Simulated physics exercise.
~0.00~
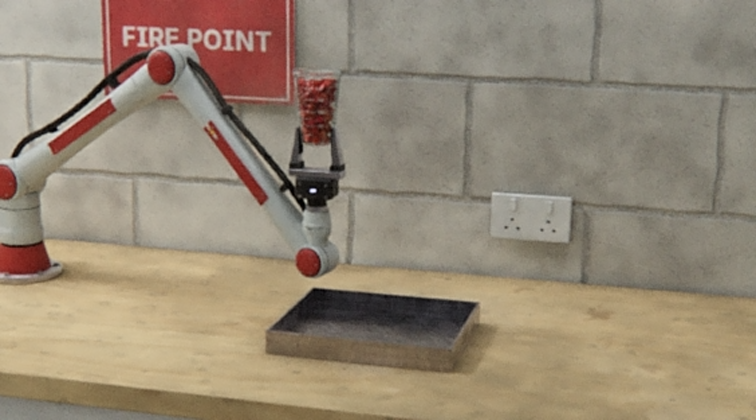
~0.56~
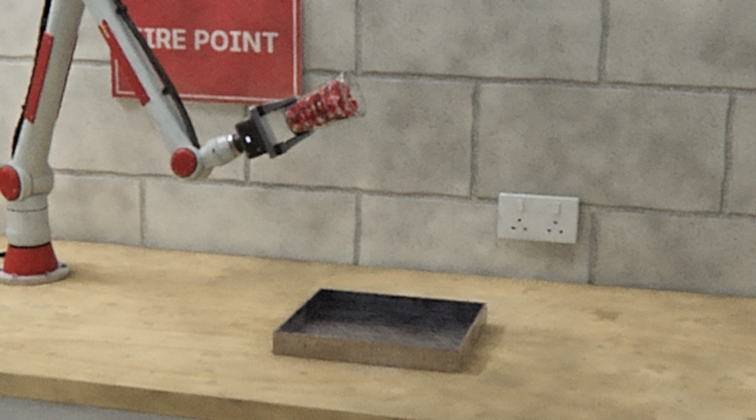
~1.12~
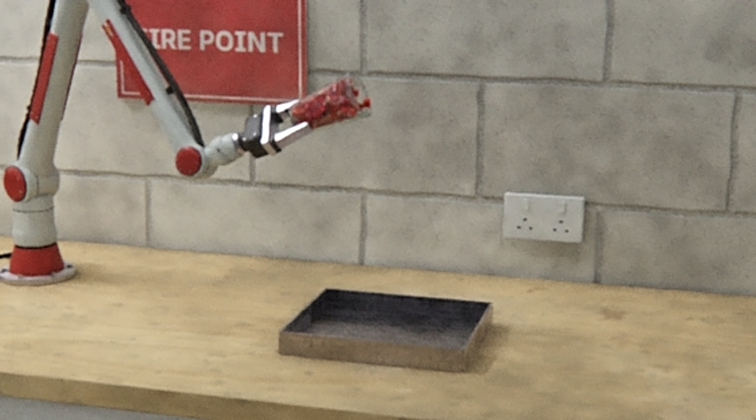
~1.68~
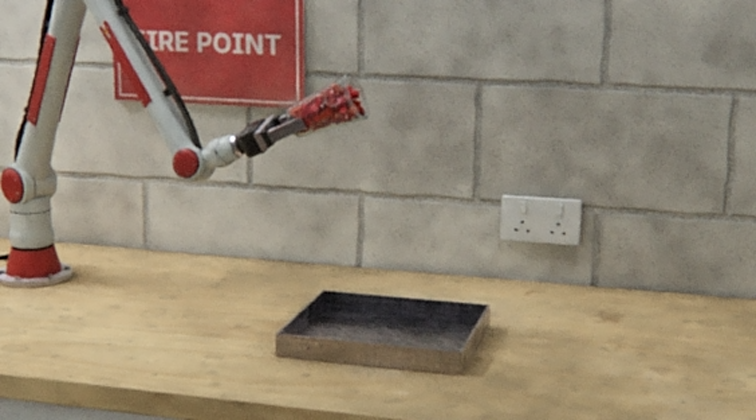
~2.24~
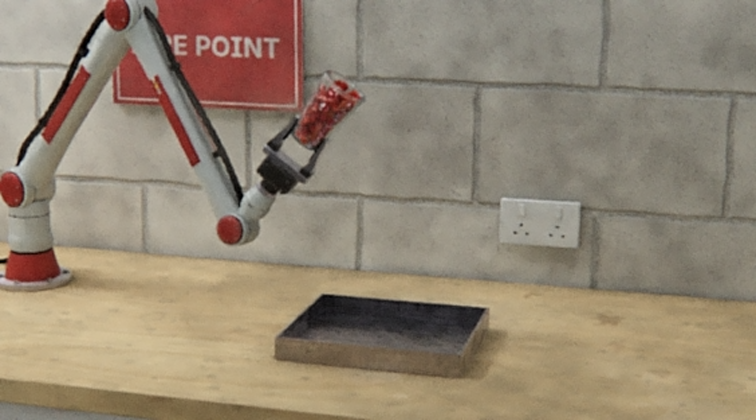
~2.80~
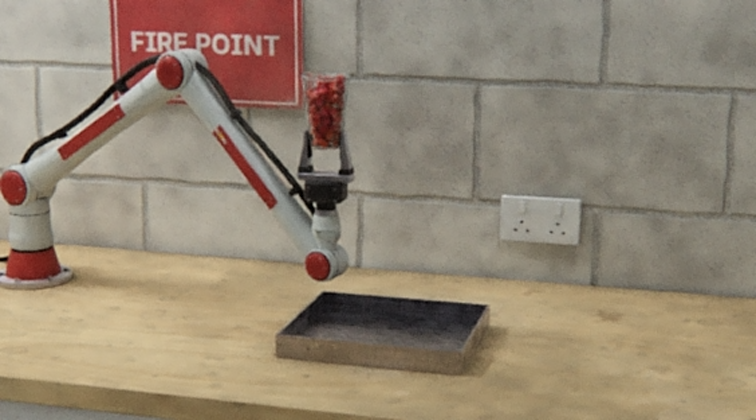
Robot arm tilting a clear tumbler of red pieces sideways above a tray, twisting it, then returning it upright, still full.
